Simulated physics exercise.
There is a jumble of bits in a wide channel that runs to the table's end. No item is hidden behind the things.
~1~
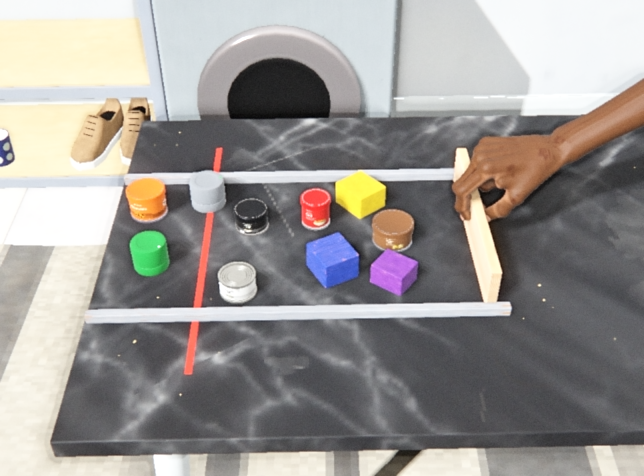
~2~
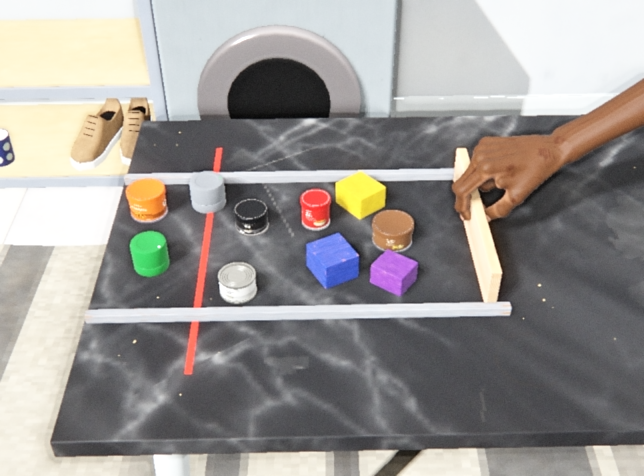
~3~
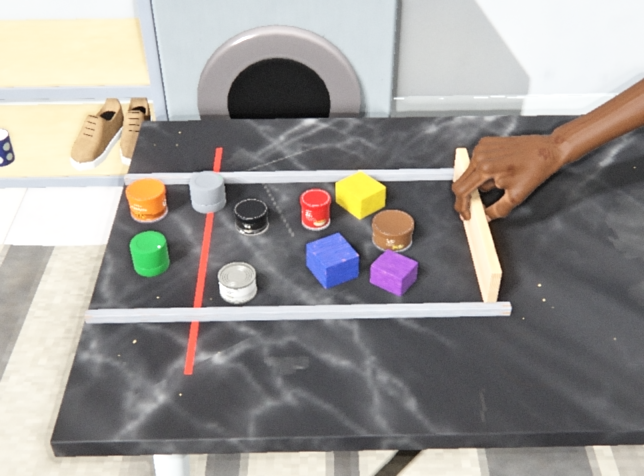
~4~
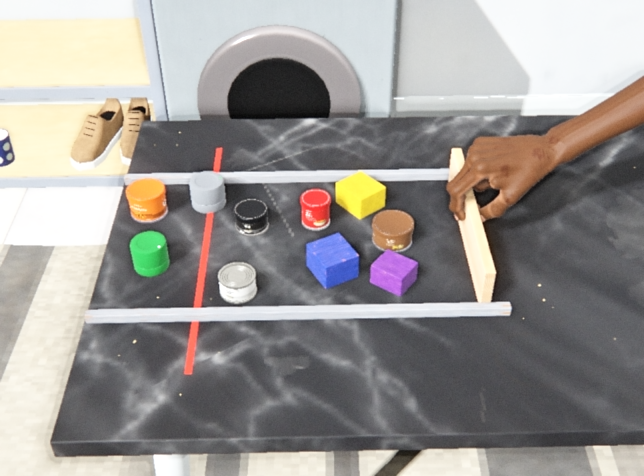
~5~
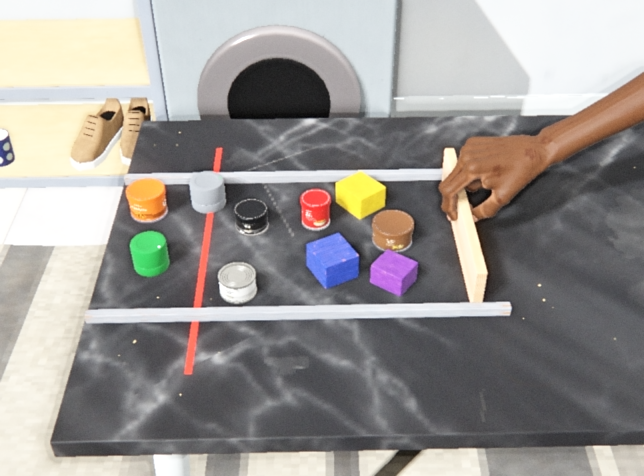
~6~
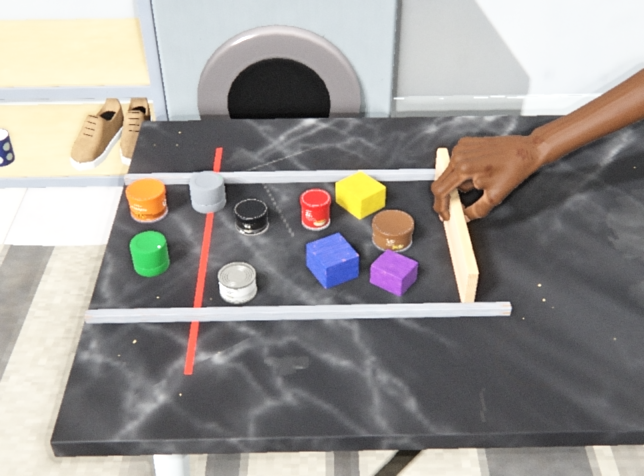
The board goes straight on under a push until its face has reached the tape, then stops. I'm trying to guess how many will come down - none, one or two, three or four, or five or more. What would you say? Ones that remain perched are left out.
Honestly, the push sends none of them over the end.
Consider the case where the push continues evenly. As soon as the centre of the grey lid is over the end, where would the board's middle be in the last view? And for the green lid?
First near (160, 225), second near (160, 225).
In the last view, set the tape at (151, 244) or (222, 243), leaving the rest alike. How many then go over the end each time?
In the first try the count is 5, and in the second it is 0.
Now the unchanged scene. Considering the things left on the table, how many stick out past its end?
That adds up to 1.
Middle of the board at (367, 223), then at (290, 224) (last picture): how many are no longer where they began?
The first count is 4, and then it's 7.
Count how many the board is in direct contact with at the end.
It touches 4.
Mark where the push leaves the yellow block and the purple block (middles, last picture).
You'll see the yellow block at (195, 190), with the purple block at (180, 291).
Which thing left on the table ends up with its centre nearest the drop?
The one in question is the orange tin.
Soon after, none off yet; orange tin at rest near (147, 201); green lid at rest near (150, 254); grey lid at rest near (208, 192).
At rest, the number that fall off is zero.
